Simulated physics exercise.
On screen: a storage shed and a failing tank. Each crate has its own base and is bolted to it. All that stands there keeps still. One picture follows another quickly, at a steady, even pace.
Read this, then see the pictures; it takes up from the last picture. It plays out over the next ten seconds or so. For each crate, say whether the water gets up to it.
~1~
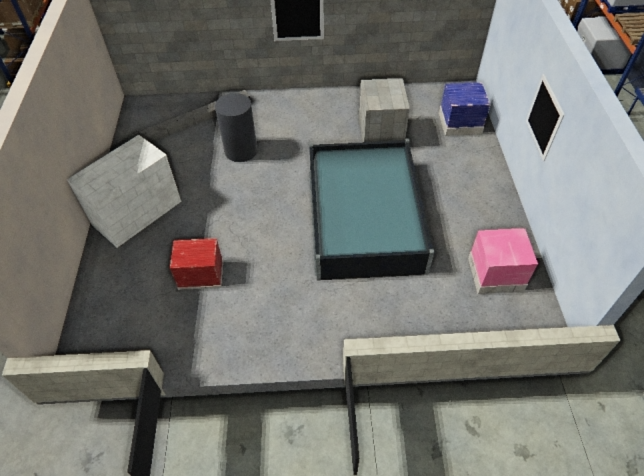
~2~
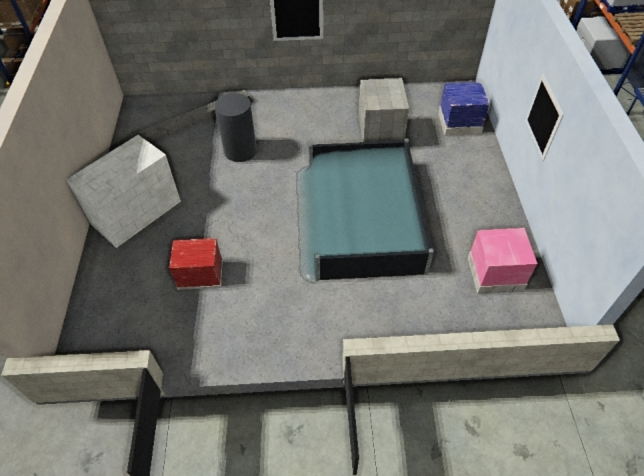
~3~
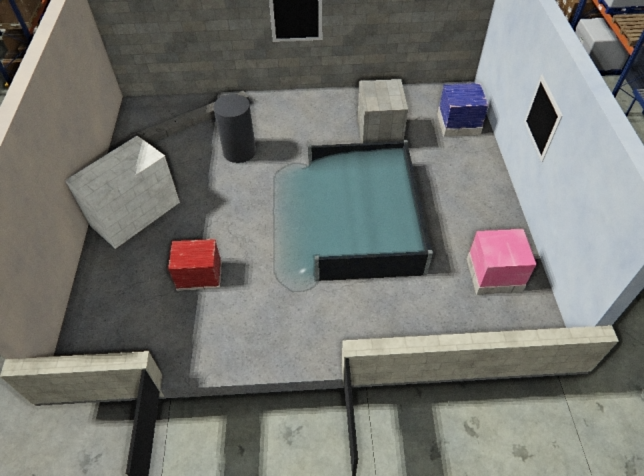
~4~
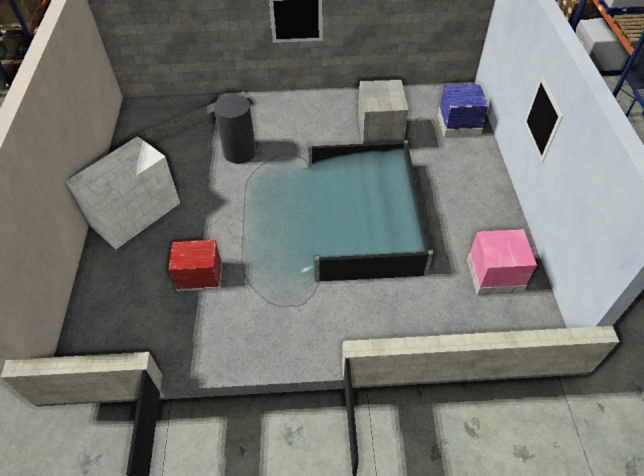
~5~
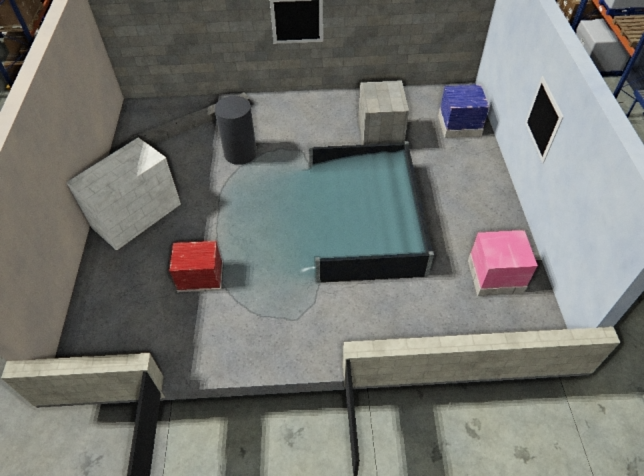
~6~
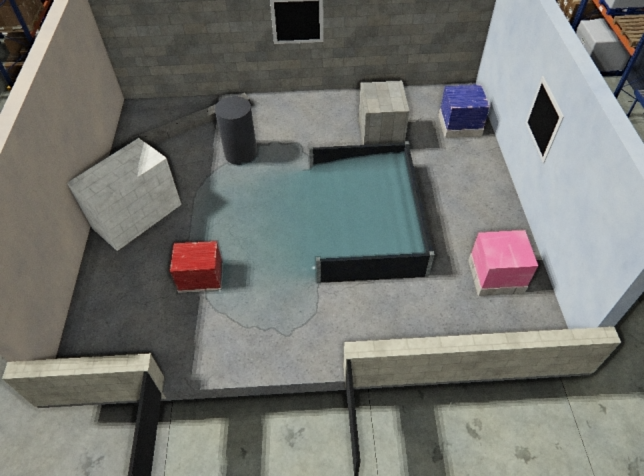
Outcome: The pink crate will not even get damp; the blue crate will not even get damp; the red crate will be wet.
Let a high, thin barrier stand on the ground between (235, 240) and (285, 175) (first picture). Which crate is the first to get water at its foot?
The one in red.
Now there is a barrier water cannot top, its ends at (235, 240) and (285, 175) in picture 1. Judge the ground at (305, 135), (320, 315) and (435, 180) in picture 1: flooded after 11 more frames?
As listed: Wet, not flooded, not flooded.
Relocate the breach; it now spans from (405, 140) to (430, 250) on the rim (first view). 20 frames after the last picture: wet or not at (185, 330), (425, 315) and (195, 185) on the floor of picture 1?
Place one: Spared by the leak. Place two: Reached by the flood. Place three: Spared by the leak.
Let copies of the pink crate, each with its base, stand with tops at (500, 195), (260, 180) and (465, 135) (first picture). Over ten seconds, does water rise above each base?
Well, the first one is never reached, the second goes wet, and the third is never reached.
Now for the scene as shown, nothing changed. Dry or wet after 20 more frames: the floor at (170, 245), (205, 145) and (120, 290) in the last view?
Going through them one by one, the first is waterlogged, the second waterlogged and the third waterlogged.
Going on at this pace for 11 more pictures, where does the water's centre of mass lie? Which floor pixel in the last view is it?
I'd put it at around (249, 228).
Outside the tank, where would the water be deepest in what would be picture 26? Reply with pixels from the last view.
About (50, 382).
A moment on, water covers 25 % of the floor; the pink crate not reached, the blue crate not reached, the red crate water round its plinth.
Next, water covers 40 % of the floor; the pink crate not reached, the blue crate not reached, the red crate water round its plinth.
Then, water covers 50 % of the floor; the pink crate not reached, the blue crate not reached, the red crate water round its plinth.
Later, water covers 65 % of the floor; the pink crate not reached, the blue crate not reached, the red crate water round its plinth.
In the end, water covers 85 % of the floor; the pink crate stayed above the water, the blue crate stayed above the water, the red crate was topped.
